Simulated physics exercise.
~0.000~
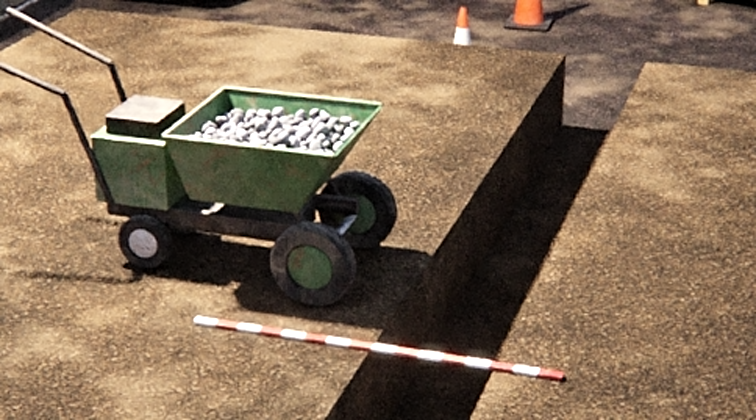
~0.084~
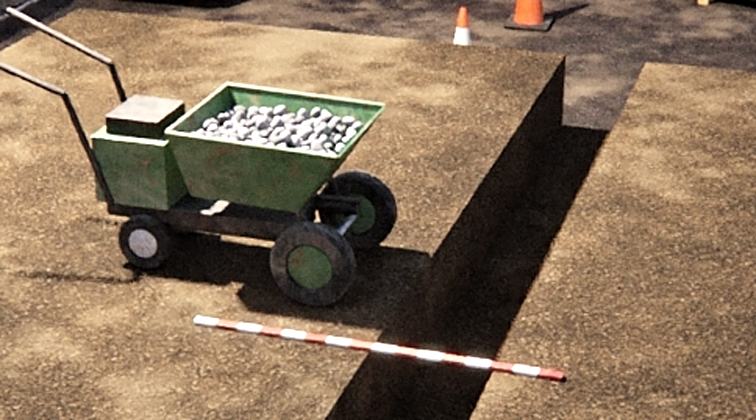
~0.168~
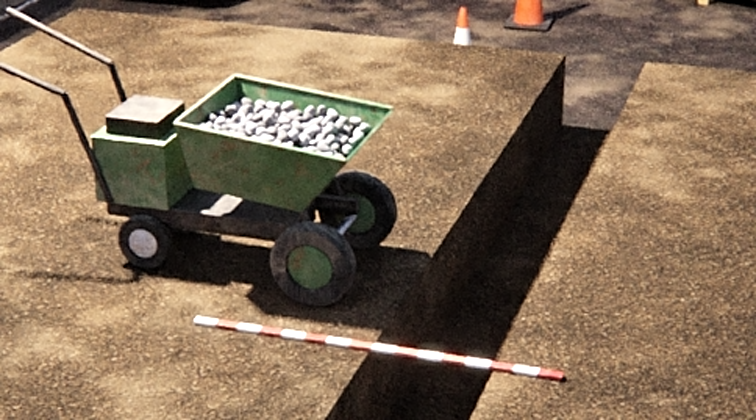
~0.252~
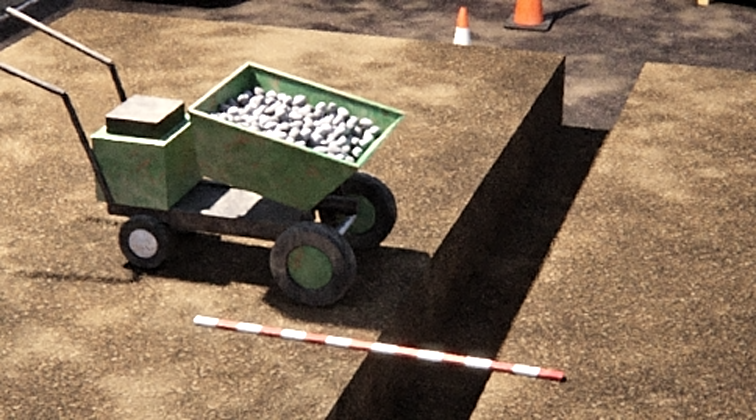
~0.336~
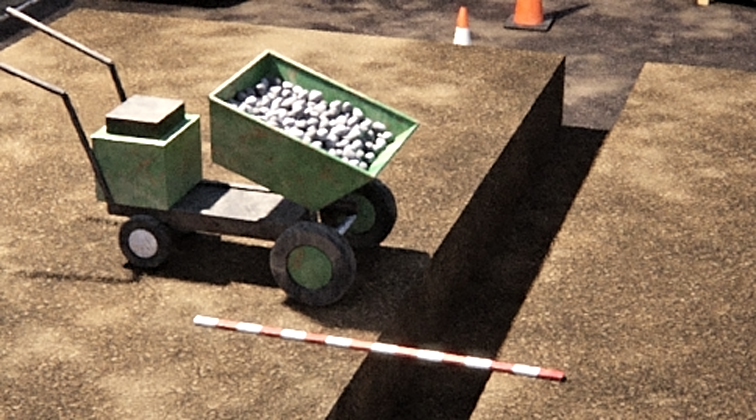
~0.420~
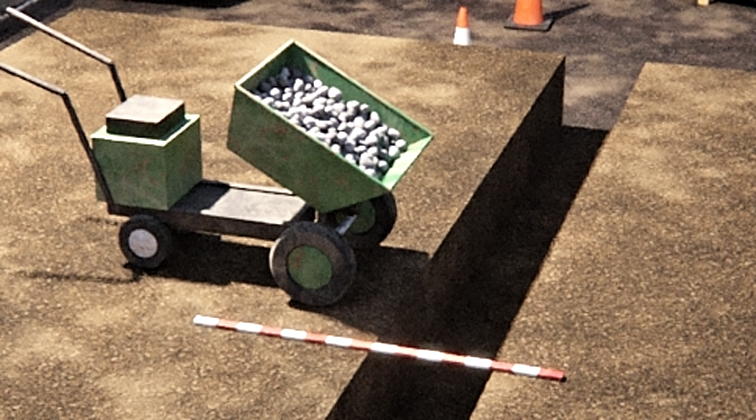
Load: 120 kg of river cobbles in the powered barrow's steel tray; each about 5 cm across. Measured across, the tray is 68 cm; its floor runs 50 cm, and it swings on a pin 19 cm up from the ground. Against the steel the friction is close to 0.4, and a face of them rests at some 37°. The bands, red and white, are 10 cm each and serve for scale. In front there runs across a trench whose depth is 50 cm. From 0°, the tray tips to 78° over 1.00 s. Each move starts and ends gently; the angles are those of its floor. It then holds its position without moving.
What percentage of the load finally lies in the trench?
About 90 per cent.
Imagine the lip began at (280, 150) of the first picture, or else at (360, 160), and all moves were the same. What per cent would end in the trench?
Near 100 then near 60 percent.
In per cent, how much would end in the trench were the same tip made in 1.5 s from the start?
Roughly 95% would finish there.
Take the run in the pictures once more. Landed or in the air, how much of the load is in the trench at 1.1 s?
By that point it's something like 40 in a hundred.
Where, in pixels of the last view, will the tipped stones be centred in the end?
Somewhere near pixel (491, 381).
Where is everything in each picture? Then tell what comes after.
In the first picture, the tray is at 0°, its lip at (334, 157); the top of the load is at (281, 123).
In the second picture, the tray is at 2°, its lip at (337, 158); the top of the load is at (276, 121); the stones move at 0.3 m/s on average.
In the third picture, the tray is at 6°, its lip at (346, 161); the top of the load is at (256, 114); the stones move at 0.6 m/s on average.
In the fourth picture, the tray is at 12°, its lip at (359, 168); the top of the load is at (256, 106); the stones move at 0.8 m/s on average.
In the fifth picture, lip at (374, 178), floor tilted 21°, highest stones at (266, 91); the stones move at 0.9 m/s on average.
In the sixth picture, lip at (390, 191), floor tilted 30°, highest stones at (288, 80); the stones move at 1.0 m/s on average.
After 0.8 s the floor is at 66°; 100 % in the tray; the foremost stones are at (436, 222).
After 1.1 s the floor is at 78°; 54 % in the tray, 42 % in the trench, 4 % past the trench; the foremost stones are at (550, 307).
After 1.5 s the floor is at 78°; 17 % in the tray, 73 % in the trench, 10 % past the trench; the foremost stones are at (671, 329).
After 3.4 s the floor is at 78°; 0 % in the tray, 90 % in the trench, 10 % past the trench; the foremost stones are past the picture's edge.
